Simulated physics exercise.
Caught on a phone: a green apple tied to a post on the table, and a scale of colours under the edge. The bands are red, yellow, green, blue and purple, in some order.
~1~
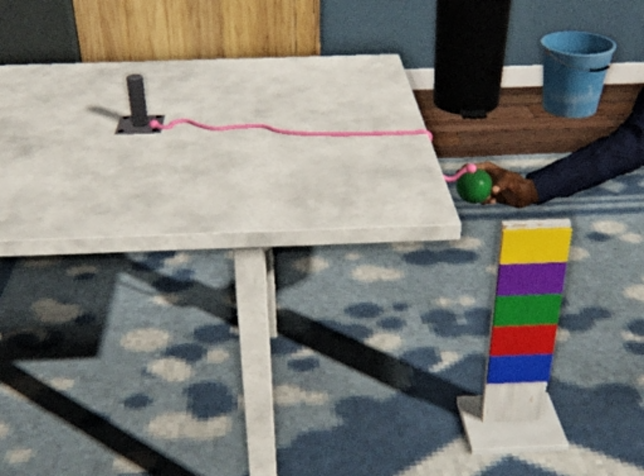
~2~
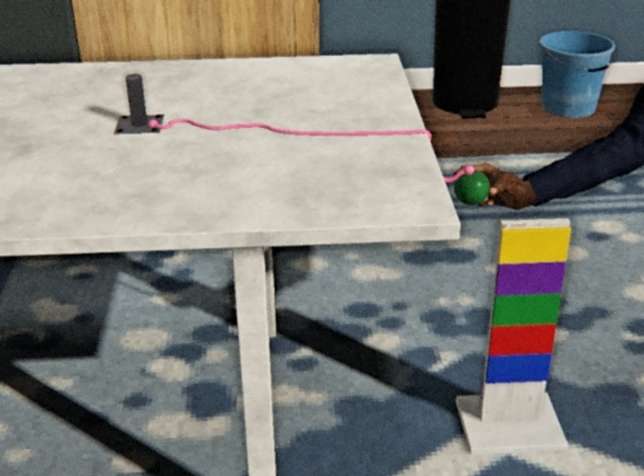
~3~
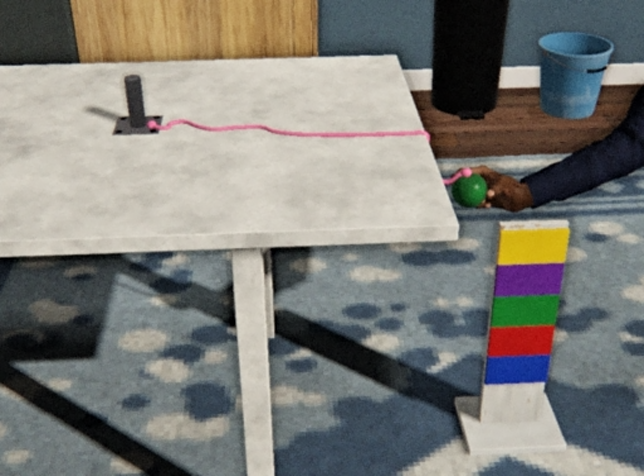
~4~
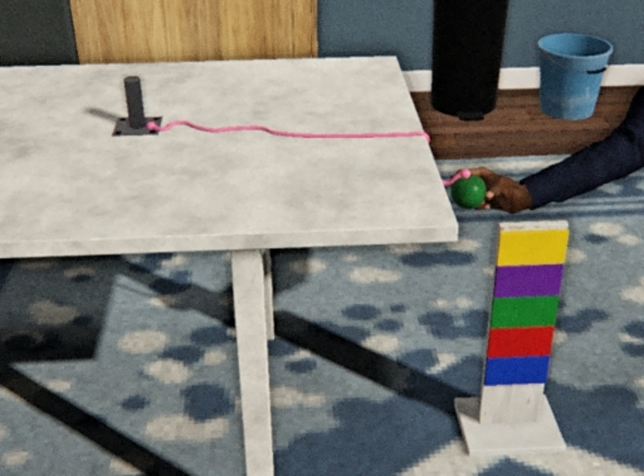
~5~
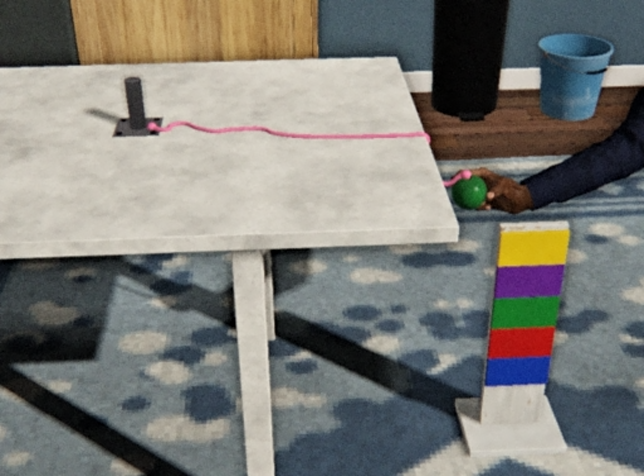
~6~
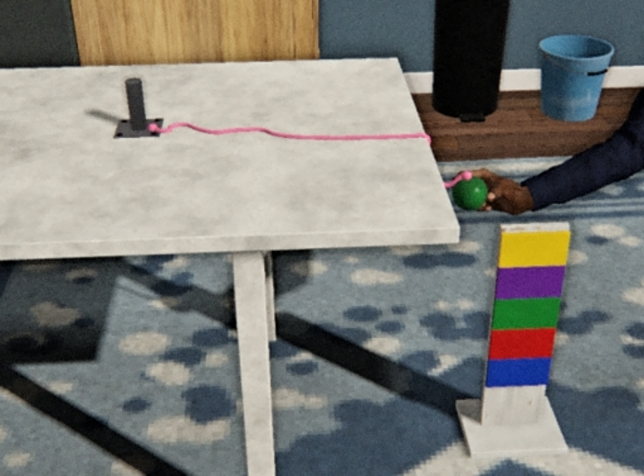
Beyond the table's right edge, a hand holds a green ball on a pink cord, barely moving.
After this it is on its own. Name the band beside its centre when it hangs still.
At yellow.
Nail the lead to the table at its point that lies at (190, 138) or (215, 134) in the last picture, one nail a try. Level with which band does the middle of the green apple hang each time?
One after the other, yellow; yellow.
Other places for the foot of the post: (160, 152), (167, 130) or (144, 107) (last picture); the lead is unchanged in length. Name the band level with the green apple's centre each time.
One after the other, purple; purple; yellow.
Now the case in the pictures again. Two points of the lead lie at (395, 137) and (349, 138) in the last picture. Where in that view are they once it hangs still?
They go to (420, 137) and to (374, 135).
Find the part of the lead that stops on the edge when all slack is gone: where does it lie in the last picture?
It lies at about (401, 137).
Soon after, apple near (448, 246); level with yellow.
After that, apple near (396, 249); level with yellow.
And then, apple near (412, 252); level with yellow.
In the end, apple near (417, 253); level with yellow. Its centre hangs level with the yellow band.
